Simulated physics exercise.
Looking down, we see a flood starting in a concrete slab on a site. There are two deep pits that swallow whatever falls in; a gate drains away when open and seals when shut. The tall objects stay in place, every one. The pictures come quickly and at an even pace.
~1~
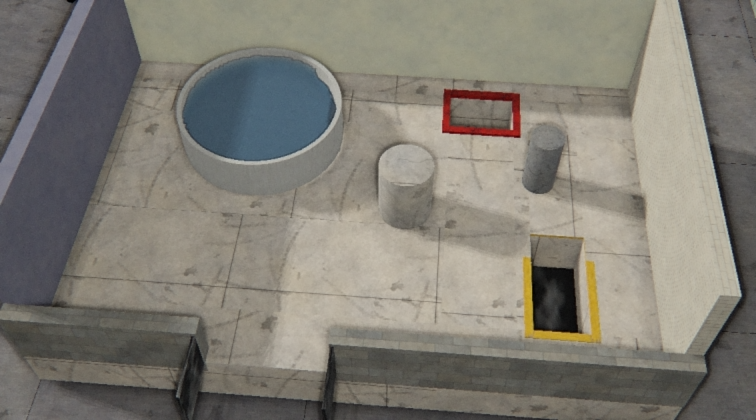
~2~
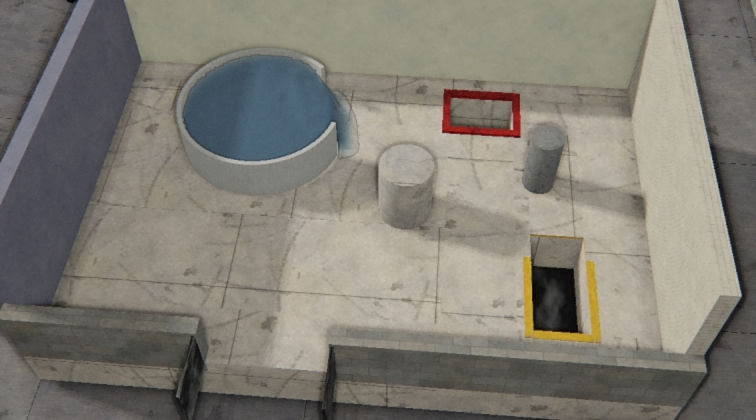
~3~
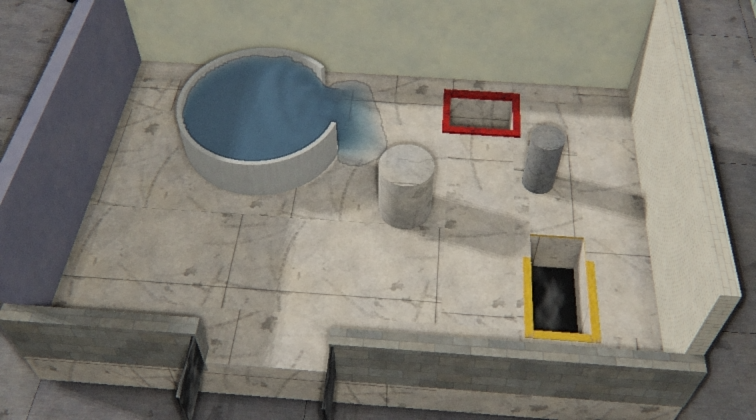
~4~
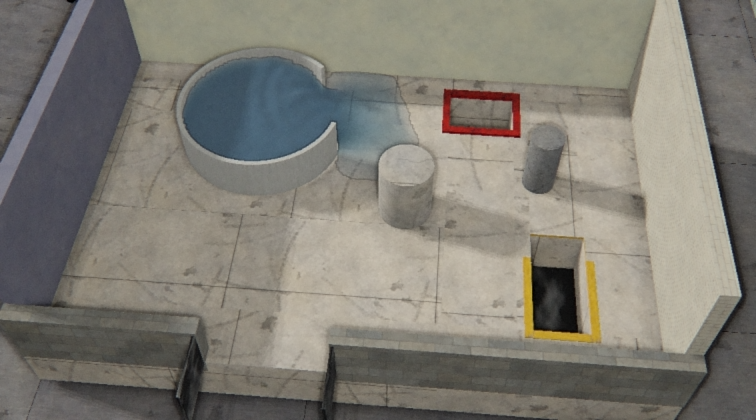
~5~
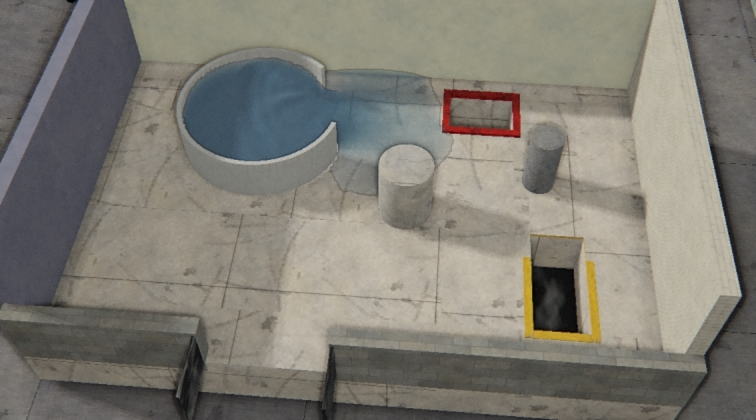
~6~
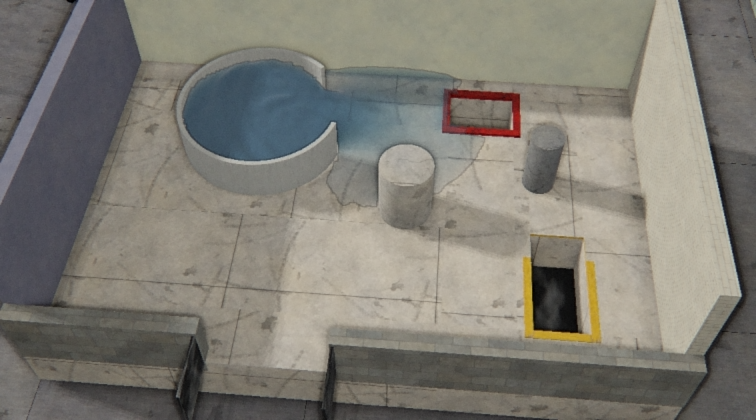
In this clip, a round pool of blue water stands on a walled concrete slab until a gap opens on its right side, and water pours out, spreading rightward across the floor past a short column to the red-edged opening.
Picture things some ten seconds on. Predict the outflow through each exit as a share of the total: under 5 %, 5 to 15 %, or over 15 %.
One by one: The gate gets hardly any of it - below five per cent. The red pit gets a big share of it - past fifteen per cent. The yellow pit gets a big share of it - past fifteen per cent.
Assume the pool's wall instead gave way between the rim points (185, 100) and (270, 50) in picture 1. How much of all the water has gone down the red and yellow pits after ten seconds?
Estimates in per cent: Red 2, yellow 10.
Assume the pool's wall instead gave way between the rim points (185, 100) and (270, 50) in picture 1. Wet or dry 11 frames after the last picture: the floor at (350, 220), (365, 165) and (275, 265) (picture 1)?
Spot by spot: Unaffected, then unaffected, then unaffected.
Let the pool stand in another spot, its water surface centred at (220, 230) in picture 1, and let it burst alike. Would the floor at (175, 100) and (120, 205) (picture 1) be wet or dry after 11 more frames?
As listed: No water, not flooded.
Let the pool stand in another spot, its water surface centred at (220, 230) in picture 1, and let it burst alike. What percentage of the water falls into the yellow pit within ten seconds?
Estimate for the yellow pit - some 35 in a hundred.
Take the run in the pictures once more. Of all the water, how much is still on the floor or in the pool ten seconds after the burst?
I make it around 48 per cent.
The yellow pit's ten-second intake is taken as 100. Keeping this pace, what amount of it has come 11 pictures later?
Share at that point: Roughly 5 %.
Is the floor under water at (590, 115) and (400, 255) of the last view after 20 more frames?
In turn, the two spots are soaked and high and dry.
A moment on, water covers 20 % of the floor; the gate 0 %, the red pit 4 %, the yellow pit 0 %.
Next, water covers 30 % of the floor; the gate 0 %, the red pit 11 %, the yellow pit 1 %.
Then, water covers 35 % of the floor; the gate 0 %, the red pit 20 %, the yellow pit 3 %.
Later, water covers 50 % of the floor; the gate 0 %, the red pit 29 %, the yellow pit 10 %.
In the end, water covers 65 % of the floor; the gate 0 %, the red pit 32 %, the yellow pit 21 %.
